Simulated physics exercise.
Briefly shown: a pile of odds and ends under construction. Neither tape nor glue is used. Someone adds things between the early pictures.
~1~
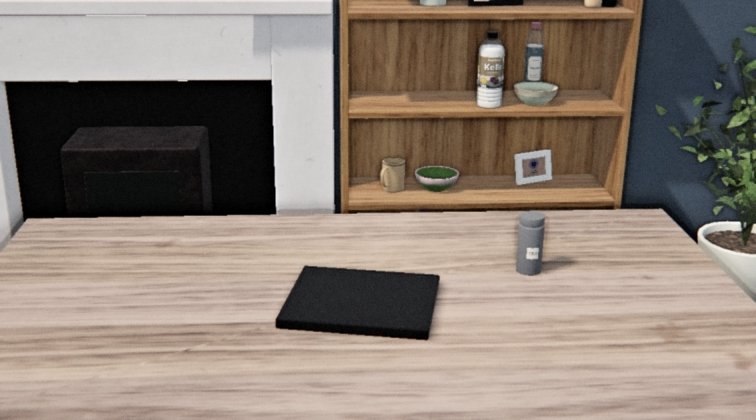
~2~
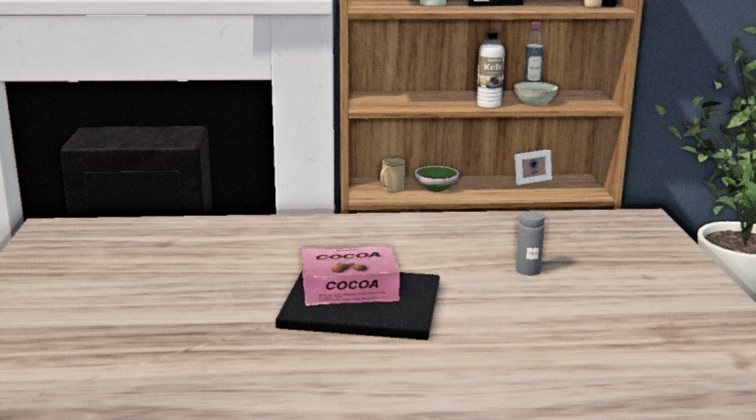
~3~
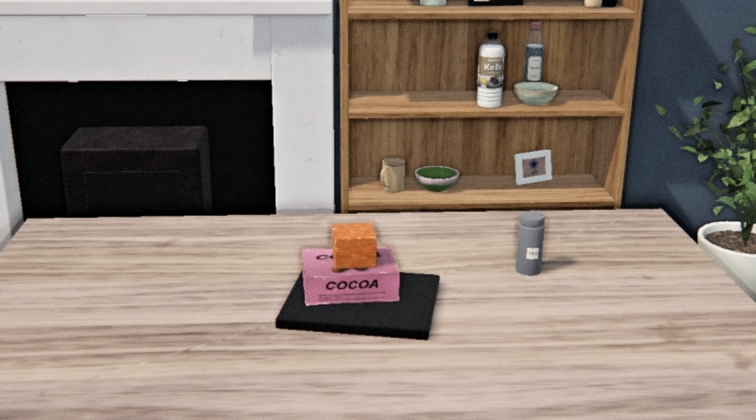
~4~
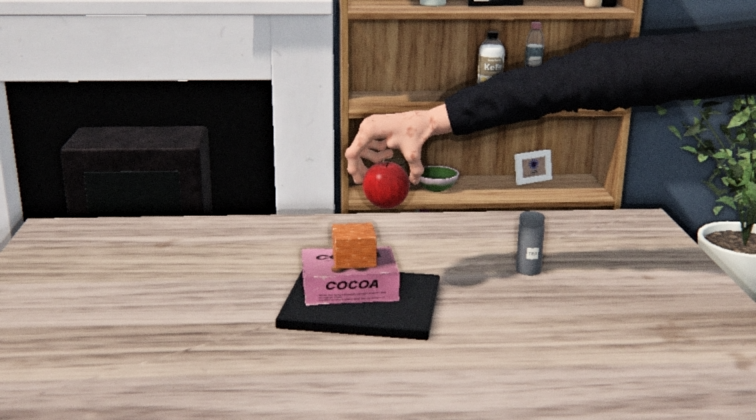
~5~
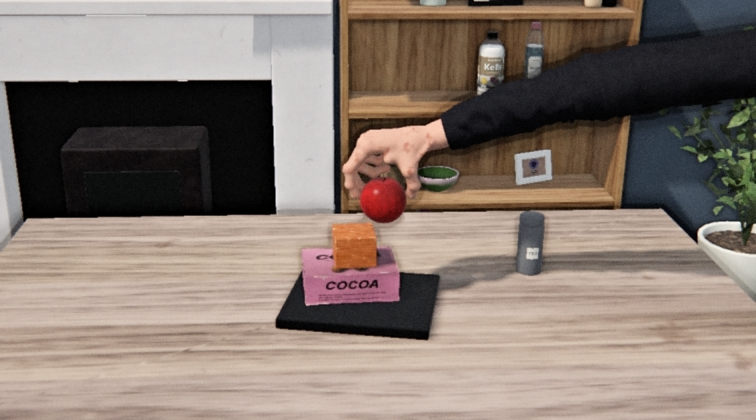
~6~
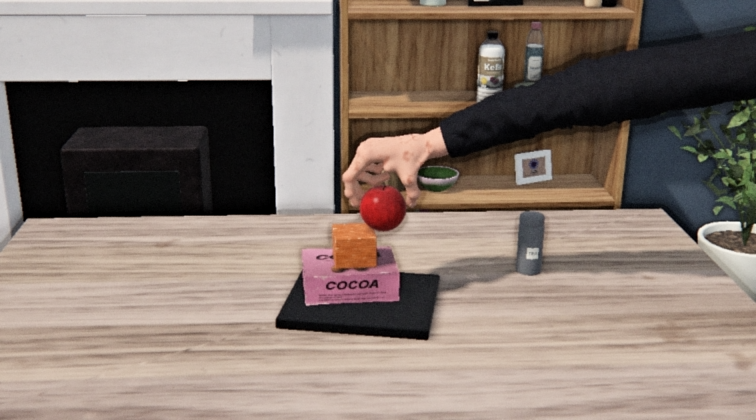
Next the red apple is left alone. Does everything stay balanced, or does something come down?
Safe to say it doesn't work.
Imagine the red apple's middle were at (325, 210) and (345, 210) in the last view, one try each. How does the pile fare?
Try one: It topples; try two: It stands firm.
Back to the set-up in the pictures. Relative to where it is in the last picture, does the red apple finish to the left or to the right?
It heads rightwards.
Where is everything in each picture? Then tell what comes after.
The last thing is not in view yet, in the first frame.
The last thing is not in view yet; black tray (362, 301), in the second frame.
The last thing is not in view yet; pink packet (350, 275), in the third frame.
Still above its spot; red apple (386, 185); black tray (362, 301), in the fourth frame.
Still above its spot; red apple (383, 200); pink packet (350, 275), in the fifth frame.
In place under the hand; red apple (383, 208); black tray (362, 301), in the sixth frame.
Then, 0.30 s past the last view, red apple now fallen.
Then, 0.40 s past the last view, things are still on the move.
Then, 0.50 s past the last view, as before.
Finally, fallen, red apple; the other 4 still in place. Final places as the last picture's camera would see them, red apple near (434, 266). The pile gives way.
